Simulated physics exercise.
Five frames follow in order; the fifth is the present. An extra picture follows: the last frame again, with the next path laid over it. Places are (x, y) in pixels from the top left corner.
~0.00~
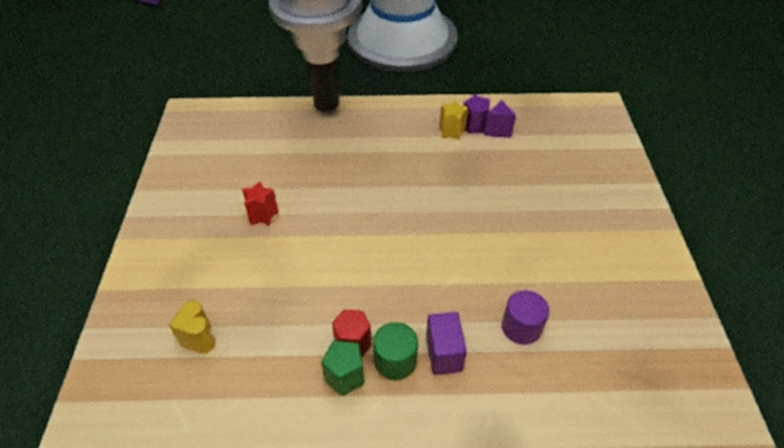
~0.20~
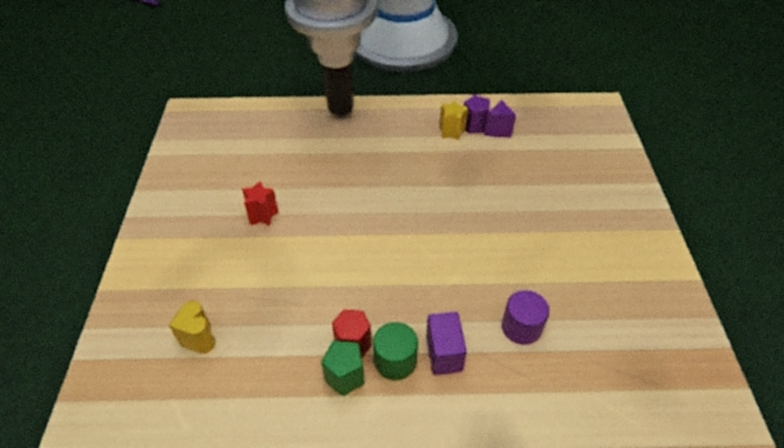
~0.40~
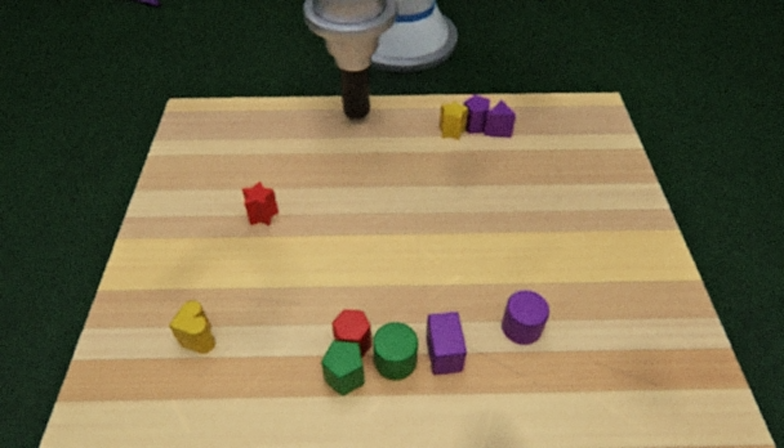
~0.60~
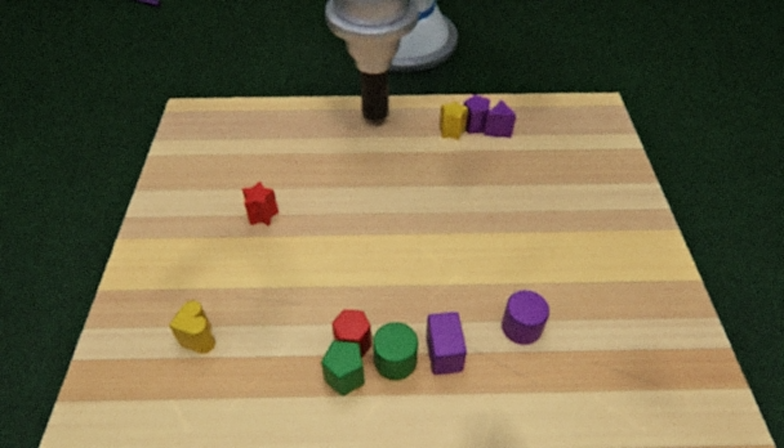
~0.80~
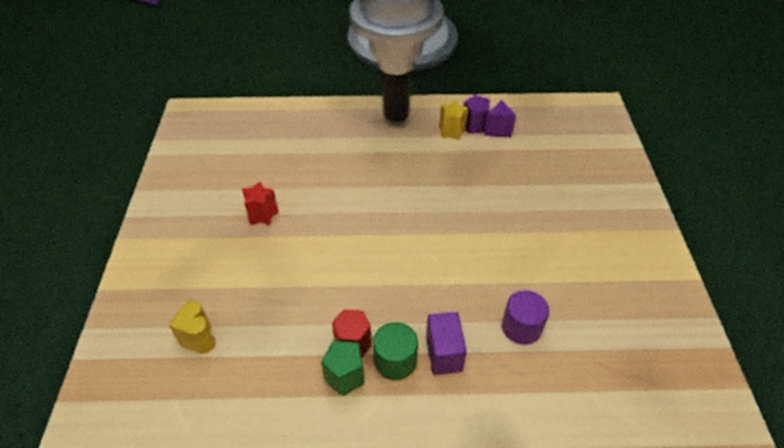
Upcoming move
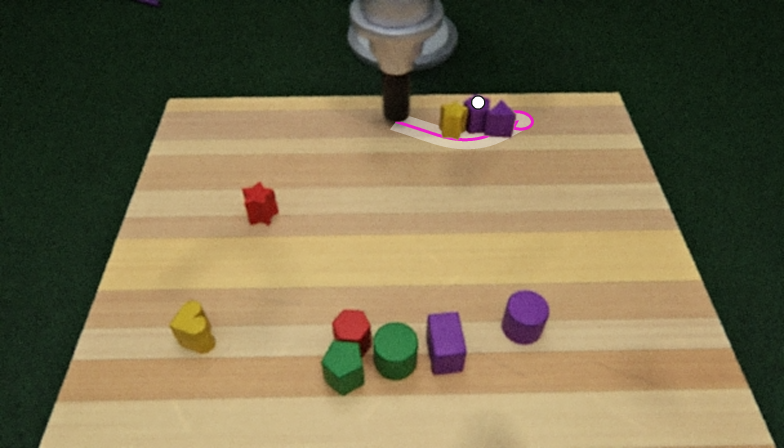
A robot arm moves its dark stick right along the far edge of a striped board.
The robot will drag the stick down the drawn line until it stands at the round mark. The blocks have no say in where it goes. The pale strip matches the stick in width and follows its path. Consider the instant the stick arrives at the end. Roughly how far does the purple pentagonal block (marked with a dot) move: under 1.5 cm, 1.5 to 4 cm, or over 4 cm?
That block covers upwards of 4 cm.
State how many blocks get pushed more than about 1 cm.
I count three at least.
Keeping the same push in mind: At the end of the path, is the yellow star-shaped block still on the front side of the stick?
Yes
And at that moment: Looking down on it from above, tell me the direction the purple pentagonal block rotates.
Its spin: Anticlockwise.
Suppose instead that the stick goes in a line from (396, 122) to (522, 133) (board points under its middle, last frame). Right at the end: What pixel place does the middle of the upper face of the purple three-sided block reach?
It should be at (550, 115) by then.
The drawn path runs from (396, 122) via (438, 135) and (484, 137), ending at (519, 120); the dot is on the purple pentagonal block.
On the path given first. One third of the way, stick at (439, 127); yellow star-shaped block at (465, 111); purple pentagonal block at (482, 102), turned 20° anticlockwise.
Two thirds of the way, stick at (485, 129); yellow star-shaped block at (510, 110); purple pentagonal block at (499, 94), turned 70° anticlockwise; purple three-sided block at (533, 109), turned 15° anticlockwise.
At the end, stick at (521, 112); yellow star-shaped block at (548, 98), turned 10° clockwise; purple pentagonal block at (503, 86), turned 100° anticlockwise; purple three-sided block at (563, 109).
